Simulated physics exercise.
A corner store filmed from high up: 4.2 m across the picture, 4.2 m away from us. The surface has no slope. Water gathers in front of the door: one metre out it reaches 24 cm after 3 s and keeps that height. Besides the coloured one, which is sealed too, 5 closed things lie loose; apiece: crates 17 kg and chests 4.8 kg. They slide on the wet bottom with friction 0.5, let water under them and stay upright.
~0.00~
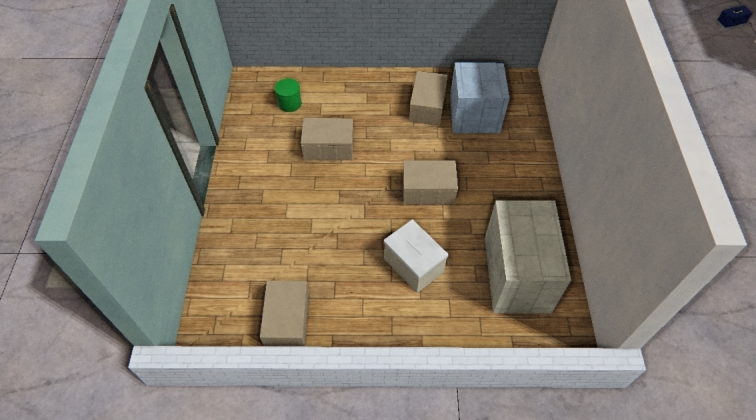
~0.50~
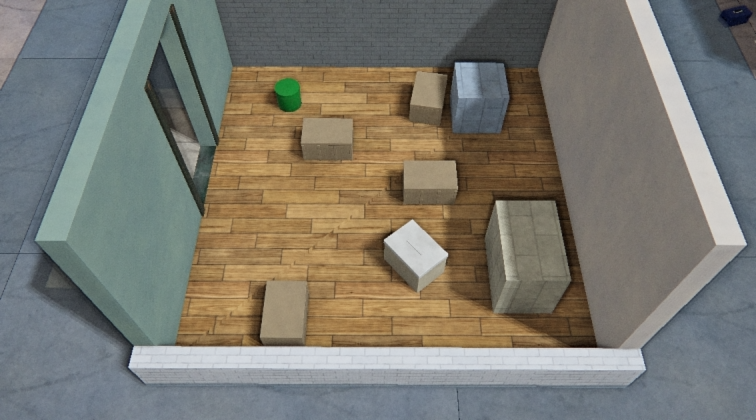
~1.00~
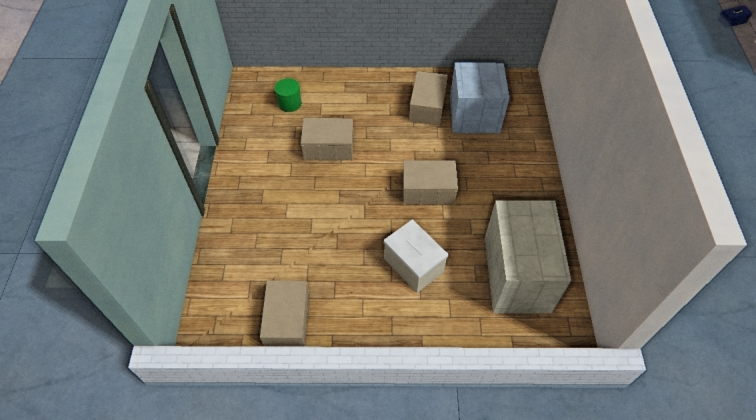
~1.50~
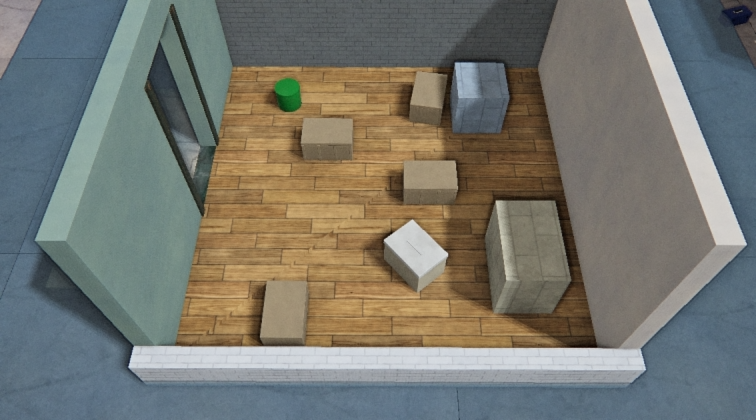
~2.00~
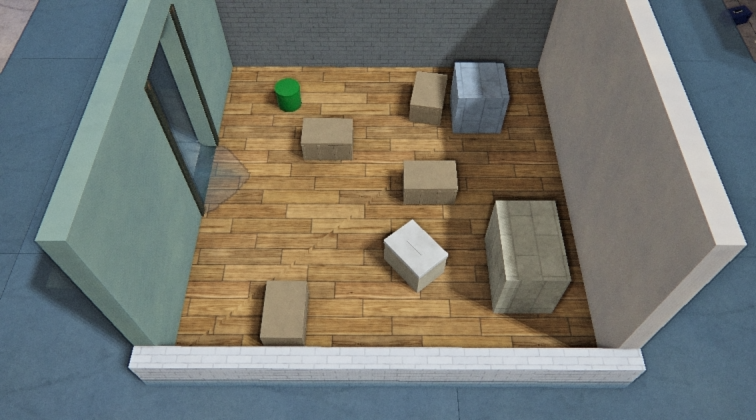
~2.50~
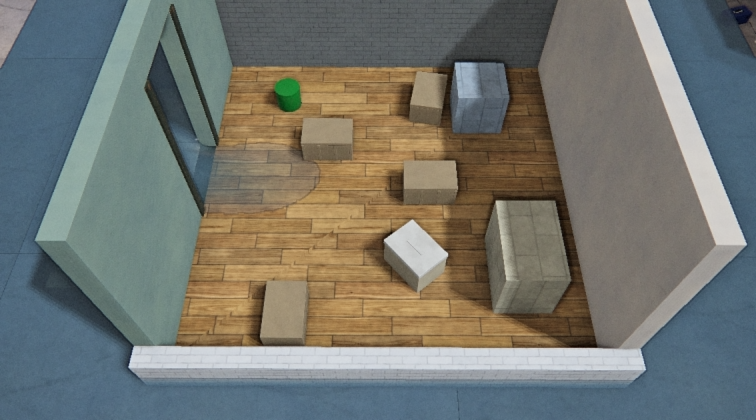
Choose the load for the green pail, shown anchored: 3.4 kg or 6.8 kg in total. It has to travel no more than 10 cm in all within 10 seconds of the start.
For it, only the higher weight holds it.
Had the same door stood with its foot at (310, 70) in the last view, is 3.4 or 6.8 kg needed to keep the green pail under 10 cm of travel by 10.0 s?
In that case neither weight holds it.
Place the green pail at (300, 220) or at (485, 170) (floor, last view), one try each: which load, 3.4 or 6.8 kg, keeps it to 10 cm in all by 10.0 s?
In turn: Neither holds; neither holds.
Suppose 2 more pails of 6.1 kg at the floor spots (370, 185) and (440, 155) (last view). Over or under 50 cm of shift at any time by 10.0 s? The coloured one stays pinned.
In turn: Over, over.
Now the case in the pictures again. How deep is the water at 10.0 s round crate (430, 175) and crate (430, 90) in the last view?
Roughly 13 and 11 cm.
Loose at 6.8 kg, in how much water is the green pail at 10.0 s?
About 4 cm.
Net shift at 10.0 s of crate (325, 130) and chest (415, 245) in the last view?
In that order: 200 cm, 150 cm.
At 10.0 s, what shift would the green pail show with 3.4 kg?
Roughly 20 cm.
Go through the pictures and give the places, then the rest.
The first frame shows the green pail at (287, 87) rests on the ground; 0.0 m2 under water; 0 of 6 have shifted.
The second frame shows the green pail at (287, 87), on the bottom; water covers 0.0 m2; 0 of 6 have shifted.
The third frame shows the green pail at (287, 87) rests on the ground; water covers 0.0 m2; 0 of 6 have shifted.
The fourth frame shows the green pail at (287, 87), on the bottom; 0.0 m2 under water; 0 of 6 have shifted.
The fifth frame shows the green pail at (287, 87), on the bottom; 0.3 m2 under water; 0 of 6 have shifted.
The sixth frame shows the green pail at (287, 87), on the bottom; water covers 1.1 m2; 0 of 6 have shifted.
After 3.5 s the green pail would be 1 cm from its start with 3.4 kg and 0 cm from its start with 6.8 kg; 3 cm of water round it then.
After 4.5 s the green pail would be 21 cm from its start with 3.4 kg and 0 cm from its start with 6.8 kg; 3 cm of water round it then.
After 7.0 s the green pail would be 21 cm from its start with 3.4 kg and 0 cm from its start with 6.8 kg; 4 cm of water round it then.
After 10.0 s the green pail would be 21 cm from its start with 3.4 kg and 0 cm from its start with 6.8 kg; 4 cm of water round it then.
